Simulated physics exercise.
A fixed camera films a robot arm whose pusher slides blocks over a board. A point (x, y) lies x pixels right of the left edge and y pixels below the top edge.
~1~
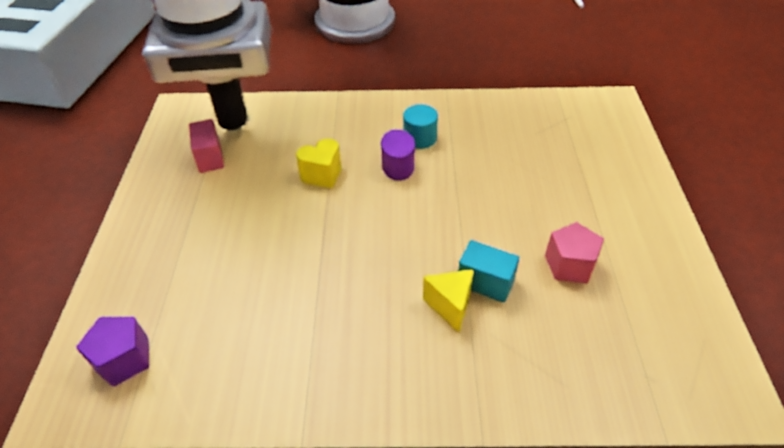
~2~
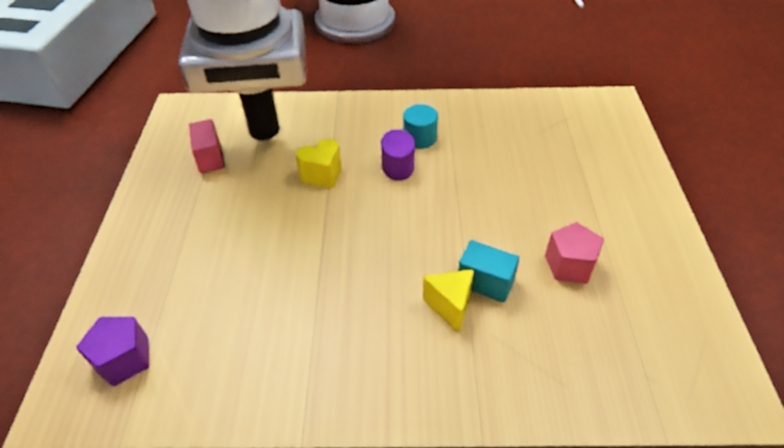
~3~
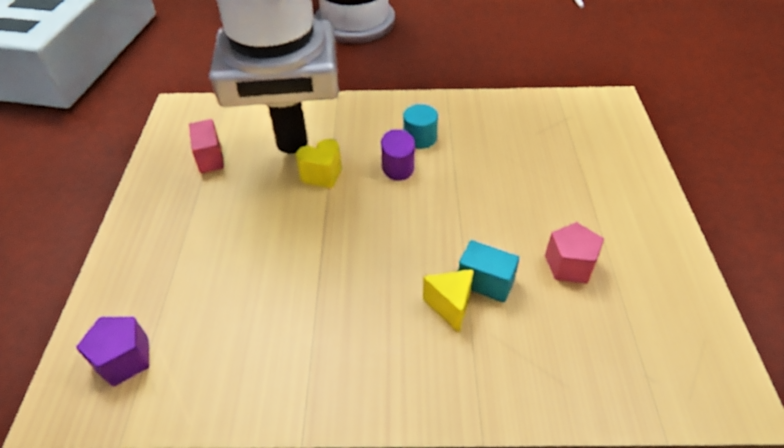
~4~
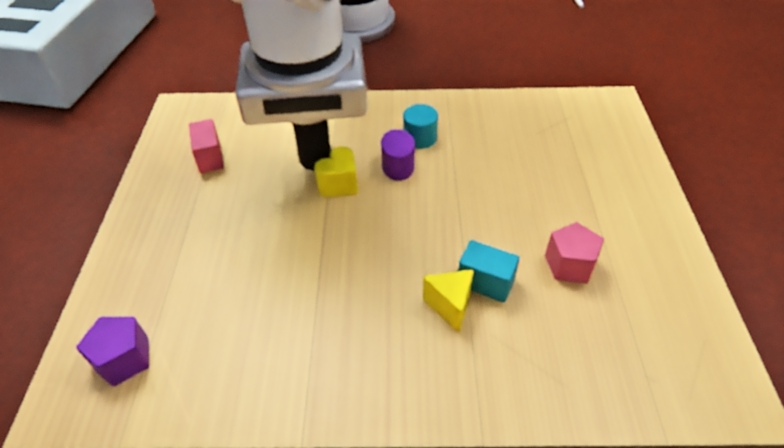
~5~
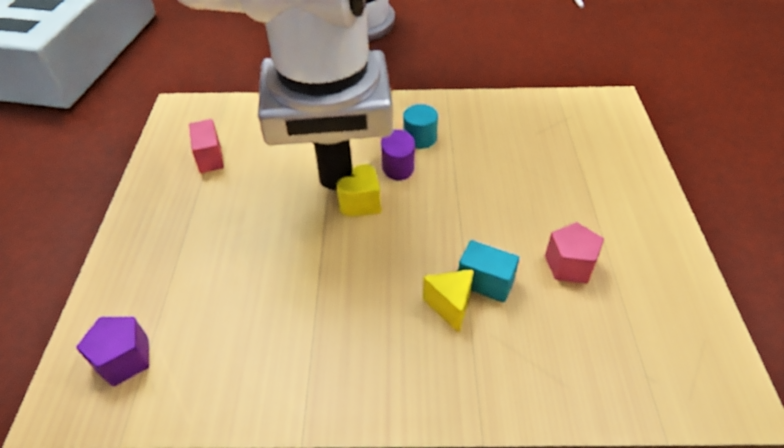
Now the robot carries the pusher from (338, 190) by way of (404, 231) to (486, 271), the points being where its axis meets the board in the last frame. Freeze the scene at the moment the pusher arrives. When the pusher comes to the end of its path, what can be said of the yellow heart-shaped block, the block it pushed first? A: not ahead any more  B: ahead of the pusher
My pick is B.
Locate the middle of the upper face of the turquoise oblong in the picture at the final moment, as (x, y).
My best guess is (547, 300).
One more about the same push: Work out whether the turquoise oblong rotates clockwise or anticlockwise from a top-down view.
The turquoise oblong rotates clockwise.
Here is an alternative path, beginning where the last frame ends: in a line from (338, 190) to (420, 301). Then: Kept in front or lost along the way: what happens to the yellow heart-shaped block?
The pusher no longer has it in front.
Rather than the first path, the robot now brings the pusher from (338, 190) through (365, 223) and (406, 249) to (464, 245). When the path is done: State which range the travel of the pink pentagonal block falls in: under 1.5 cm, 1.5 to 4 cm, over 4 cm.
That one ends up within 1.5 cm of where it is now.
On the path given first. One third of the way, pusher (380, 206); yellow heart-shaped block (407, 208).
Two thirds of the way, pusher (431, 233); yellow heart-shaped block (463, 236); turquoise oblong (502, 268), turned 10° clockwise.
At the end, pusher (488, 260); yellow heart-shaped block (526, 261); yellow triangle in place; turquoise oblong (547, 300), turned 50° clockwise.
